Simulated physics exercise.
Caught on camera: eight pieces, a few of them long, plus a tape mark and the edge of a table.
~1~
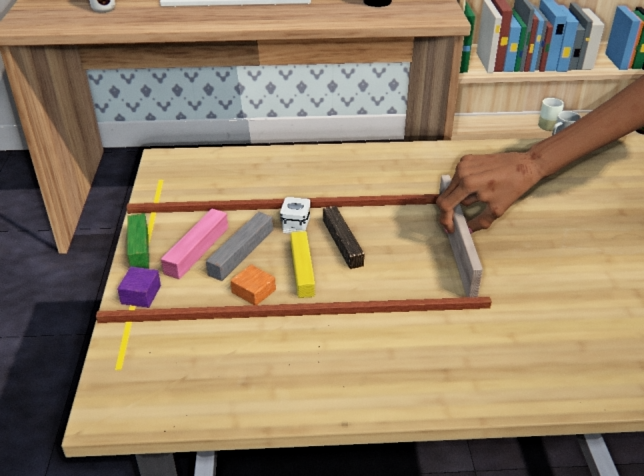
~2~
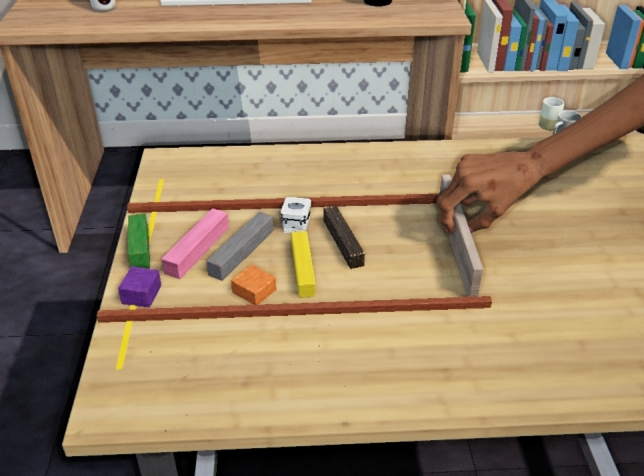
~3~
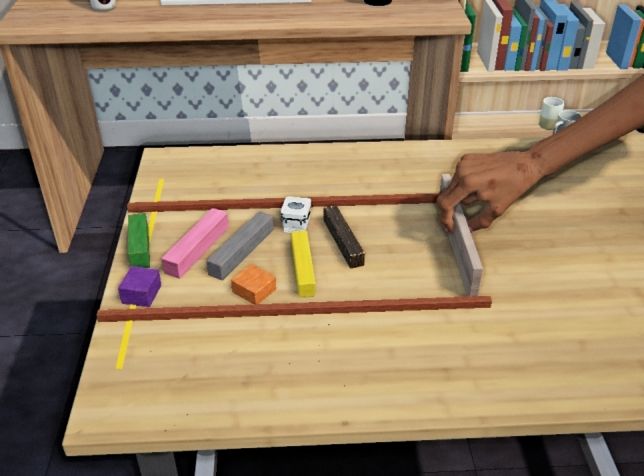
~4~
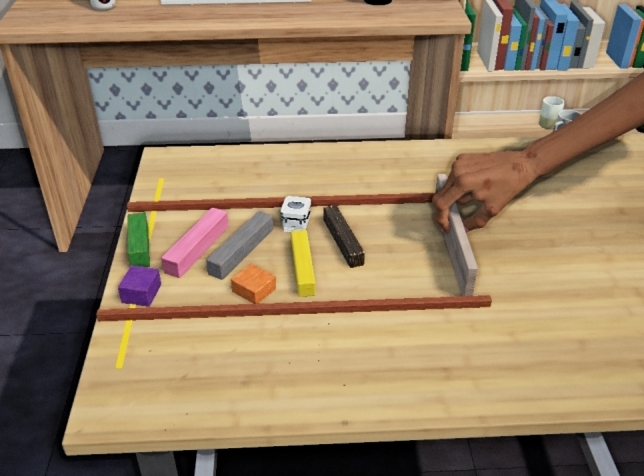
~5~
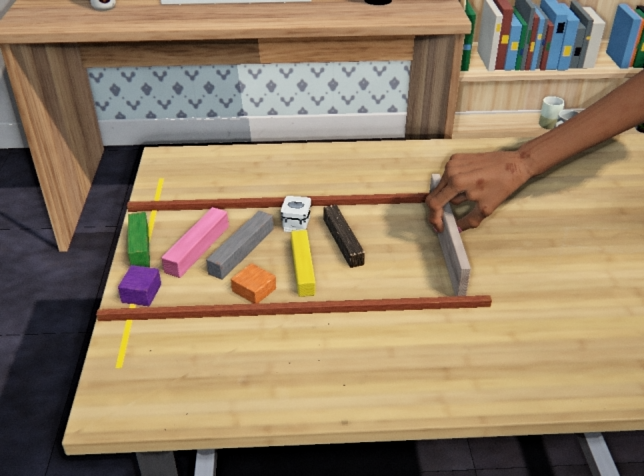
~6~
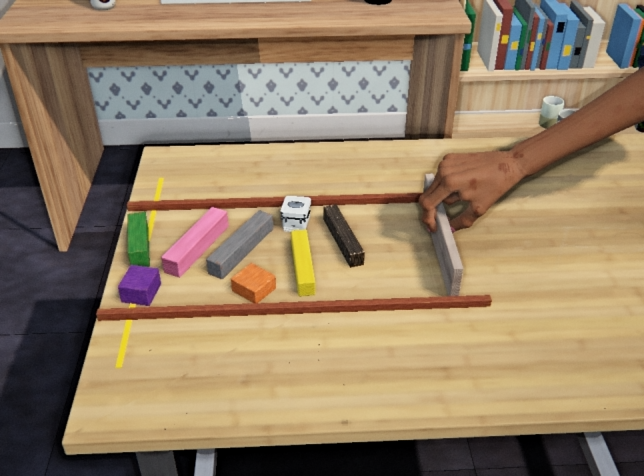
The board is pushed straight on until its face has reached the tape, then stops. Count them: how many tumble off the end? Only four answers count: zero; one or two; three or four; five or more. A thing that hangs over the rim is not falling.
Odds are the fallen group will hold five or more.
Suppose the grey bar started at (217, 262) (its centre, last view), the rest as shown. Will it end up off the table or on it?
It simply slips off.
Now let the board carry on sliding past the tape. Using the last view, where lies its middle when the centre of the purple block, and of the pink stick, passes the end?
Its middle is about (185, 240) and about (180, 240).
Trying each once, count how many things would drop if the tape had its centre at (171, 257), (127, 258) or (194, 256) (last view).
First 3, then 7, then 1.
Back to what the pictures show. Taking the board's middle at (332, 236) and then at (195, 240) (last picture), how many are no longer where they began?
The counts are 1 and 8.
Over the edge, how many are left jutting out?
Count: 2.
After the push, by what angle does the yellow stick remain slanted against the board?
Misalignment: Close to 10°.
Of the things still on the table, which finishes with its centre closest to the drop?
Looking at the middles, it's the white case.
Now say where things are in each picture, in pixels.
In the first picture, green bar (138, 242); purple block (140, 287); pink stick (196, 243); board (458, 234); tape (143, 260).
In the second picture, purple block (140, 287); board (459, 233).
In the third picture, pink stick (197, 242); orange block (254, 284).
In the fourth picture, green bar (139, 240); black bar (343, 235).
In the fifth picture, purple block (140, 285); white case (296, 214).
In the sixth picture, green bar (138, 239); purple block (140, 285); pink stick (197, 241); board (440, 232); tape (143, 258).
A little later, none off yet; green bar at rest near (138, 239); purple block at rest near (140, 285); pink stick at rest near (197, 241).
Next, none off yet; green bar at rest near (138, 239); purple block at rest near (140, 285); pink stick shifted a little near (168, 241).
When it is over, the number that fall off is five or more; down, orange block, grey bar, pink stick, purple block and green bar.
